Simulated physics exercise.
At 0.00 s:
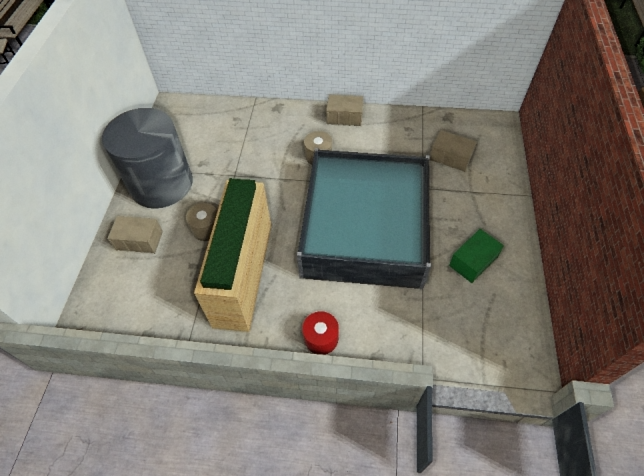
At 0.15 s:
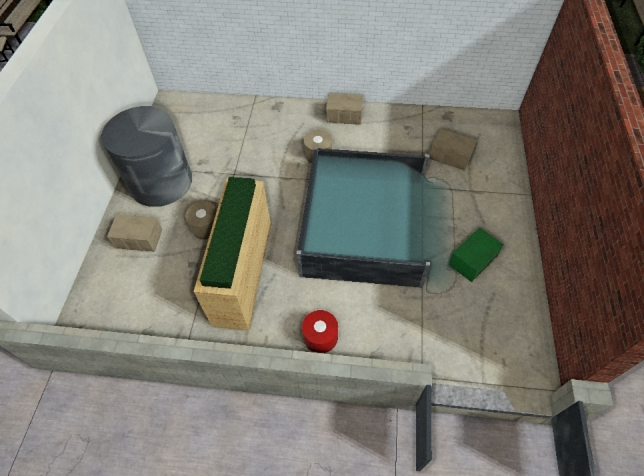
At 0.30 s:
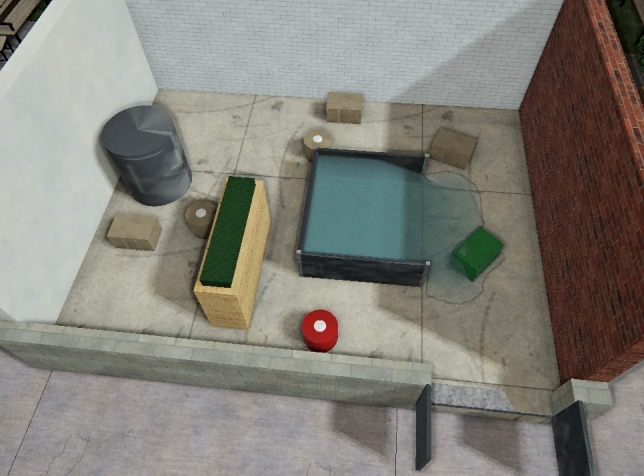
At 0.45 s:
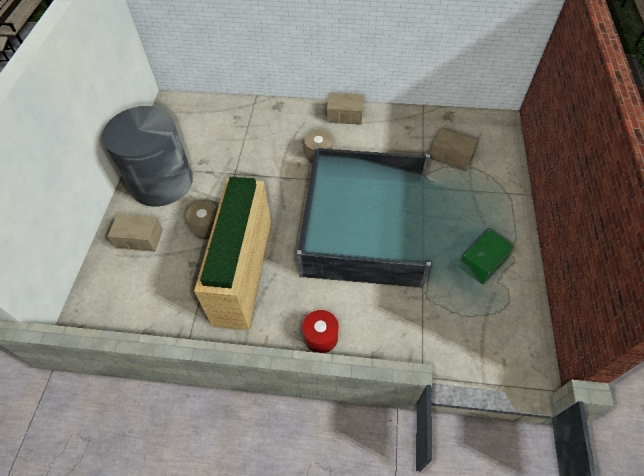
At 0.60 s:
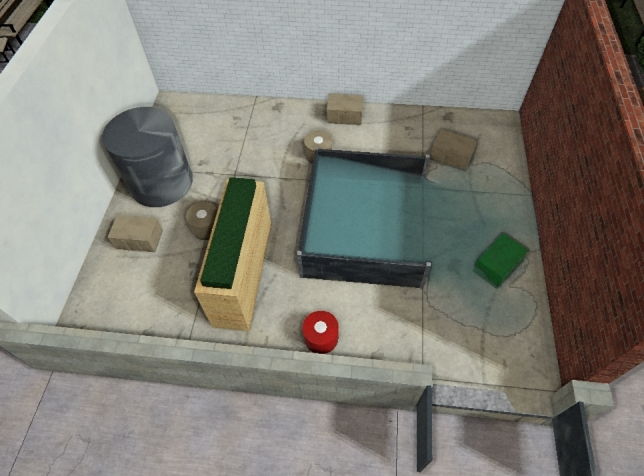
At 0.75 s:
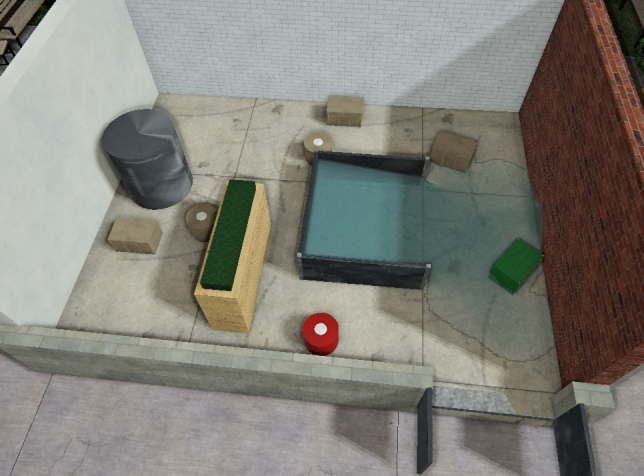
Water poured out through the open right side of a tank in a walled yard and spread across the ground, then pushed a green crate toward the brick wall while the red tub stayed put.
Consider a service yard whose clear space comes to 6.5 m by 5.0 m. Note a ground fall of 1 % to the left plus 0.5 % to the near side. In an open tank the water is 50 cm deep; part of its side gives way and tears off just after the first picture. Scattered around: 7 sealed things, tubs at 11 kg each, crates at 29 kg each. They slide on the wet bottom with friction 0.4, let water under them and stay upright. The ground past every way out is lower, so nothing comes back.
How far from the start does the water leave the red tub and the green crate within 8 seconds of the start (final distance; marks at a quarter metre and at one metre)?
By the end, the red tub keeps its spot and the green crate is taken a long way.
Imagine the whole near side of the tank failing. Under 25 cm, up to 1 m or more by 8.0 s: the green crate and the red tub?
Here's how it goes: The green crate scarcely moves, and the red tub winds up well off.
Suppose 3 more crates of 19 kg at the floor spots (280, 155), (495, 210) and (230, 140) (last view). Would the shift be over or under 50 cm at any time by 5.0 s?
Taking them in order: Not far enough, far enough and not far enough.
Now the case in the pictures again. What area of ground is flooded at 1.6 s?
Somewhere about 9.5 m2, give or take.
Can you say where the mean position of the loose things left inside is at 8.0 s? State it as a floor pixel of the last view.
Mean position: Approximately (286, 199).
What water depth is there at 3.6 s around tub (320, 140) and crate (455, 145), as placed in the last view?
First about 2 cm, second about 6 cm.
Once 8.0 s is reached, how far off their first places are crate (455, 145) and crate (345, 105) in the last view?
Taken in order, the shifts are 5 cm and 10 cm.
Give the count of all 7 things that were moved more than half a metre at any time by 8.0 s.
2 in all.
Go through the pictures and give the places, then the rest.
The red tub at (321, 328) rests on the ground; the green crate at (479, 250) rests on the ground; water covers 2.9 m2; 0 of 7 have shifted, in the first picture.
The red tub at (320, 327), on the bottom; the green crate at (479, 249), on the bottom; water covers 3.7 m2; 0 of 7 have shifted, in the second picture.
The red tub at (320, 326), on the bottom; the green crate at (479, 248) rests on the ground; 4.5 m2 under water; 0 of 7 have shifted, in the third picture.
The red tub at (321, 326) rests on the ground; the green crate at (489, 251), on the bottom, 13 cm from its start; water covers 5.5 m2; 1 of 7 have shifted, in the fourth picture.
The red tub at (321, 327) rests on the ground; the green crate at (504, 255) rests on the ground, 32 cm from its start; 6.6 m2 under water; 1 of 7 have shifted, in the fifth picture.
The red tub at (321, 329) rests on the ground; the green crate at (519, 261), on the bottom, 53 cm from its start; 7.3 m2 under water; 1 of 7 have shifted, in the sixth picture.
After 1.6 s the red tub is near (321, 329), 0.0 m from its start, aground; the green crate is near (545, 300), 1.0 m from its start, afloat; 0 of 7 are out; 1 afloat.
After 3.6 s the red tub is near (321, 329), 0.0 m from its start, aground; the green crate has gone out; 1 of 7 are out; 0 afloat.
After 5.6 s the red tub is near (321, 329), 0.0 m from its start, aground; the green crate has gone out; 1 of 7 are out; 0 afloat.
After 8.0 s the red tub is near (321, 329), 0.0 m from its start, aground; the green crate has gone out; 1 of 7 are out; 0 afloat.
